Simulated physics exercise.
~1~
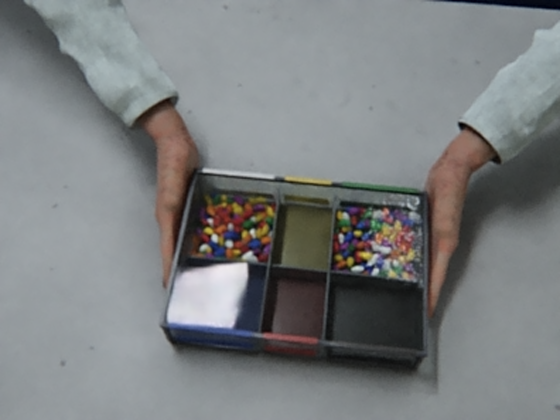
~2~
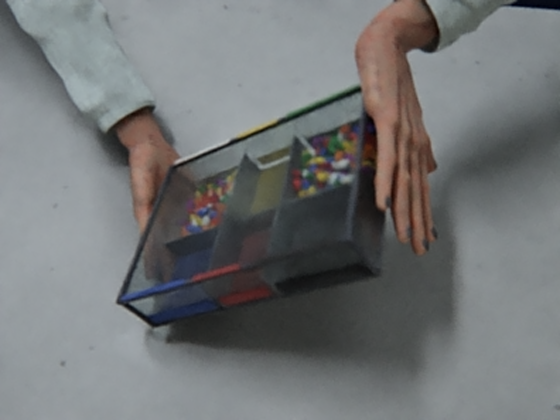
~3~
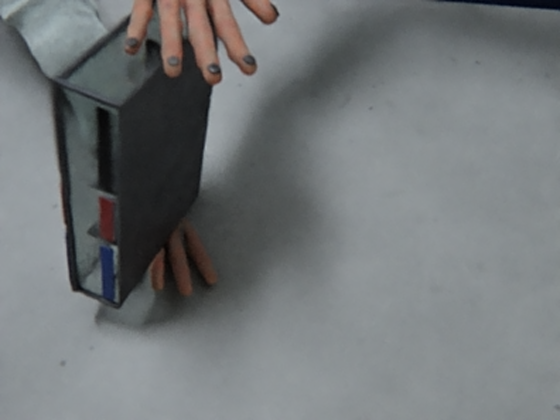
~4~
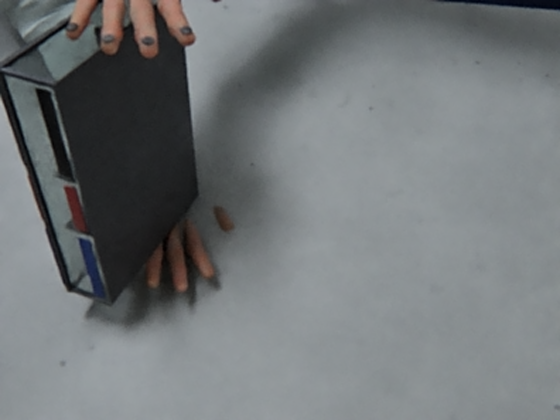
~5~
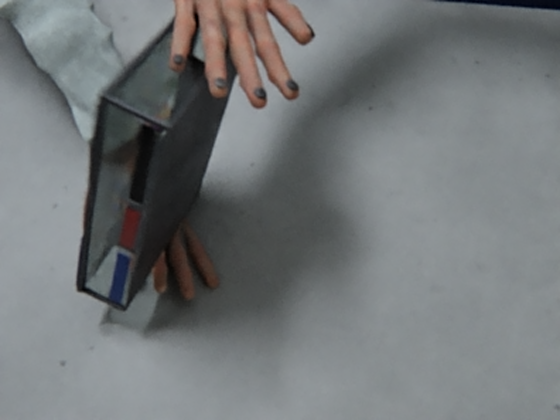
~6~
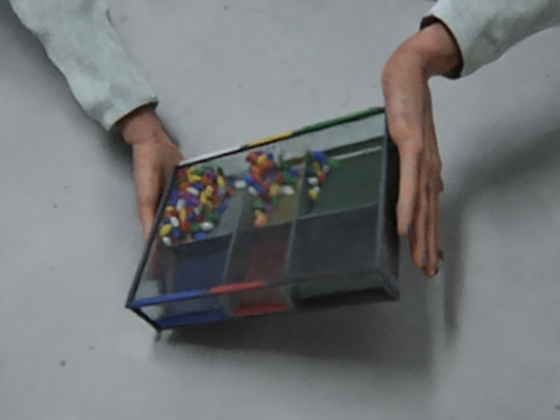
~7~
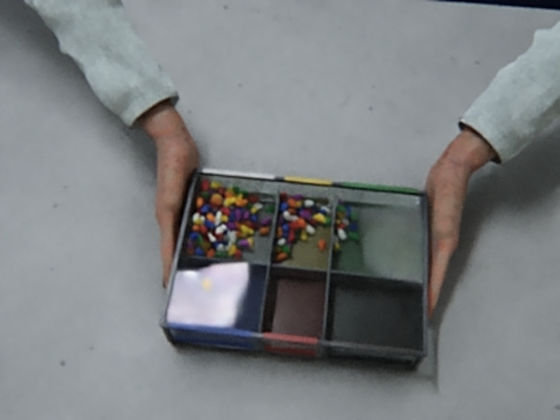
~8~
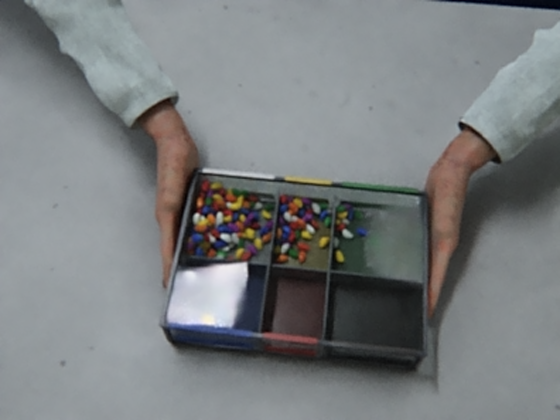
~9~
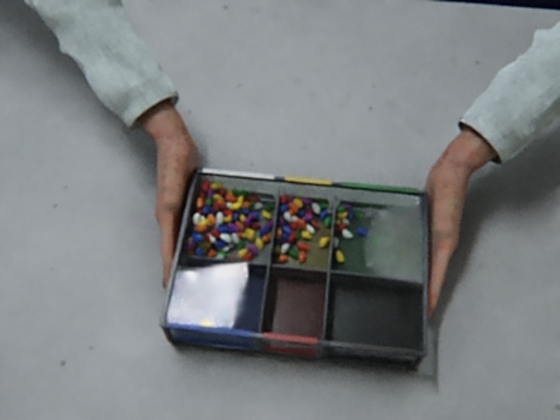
On a pale grey surface, two hands hold a clear-lidded, six-compartment box of colourful jelly beans, tip it up onto its left side past upright, and lower it flat again, leaving most of the beans at upper left, some at top middle and a few at upper right.
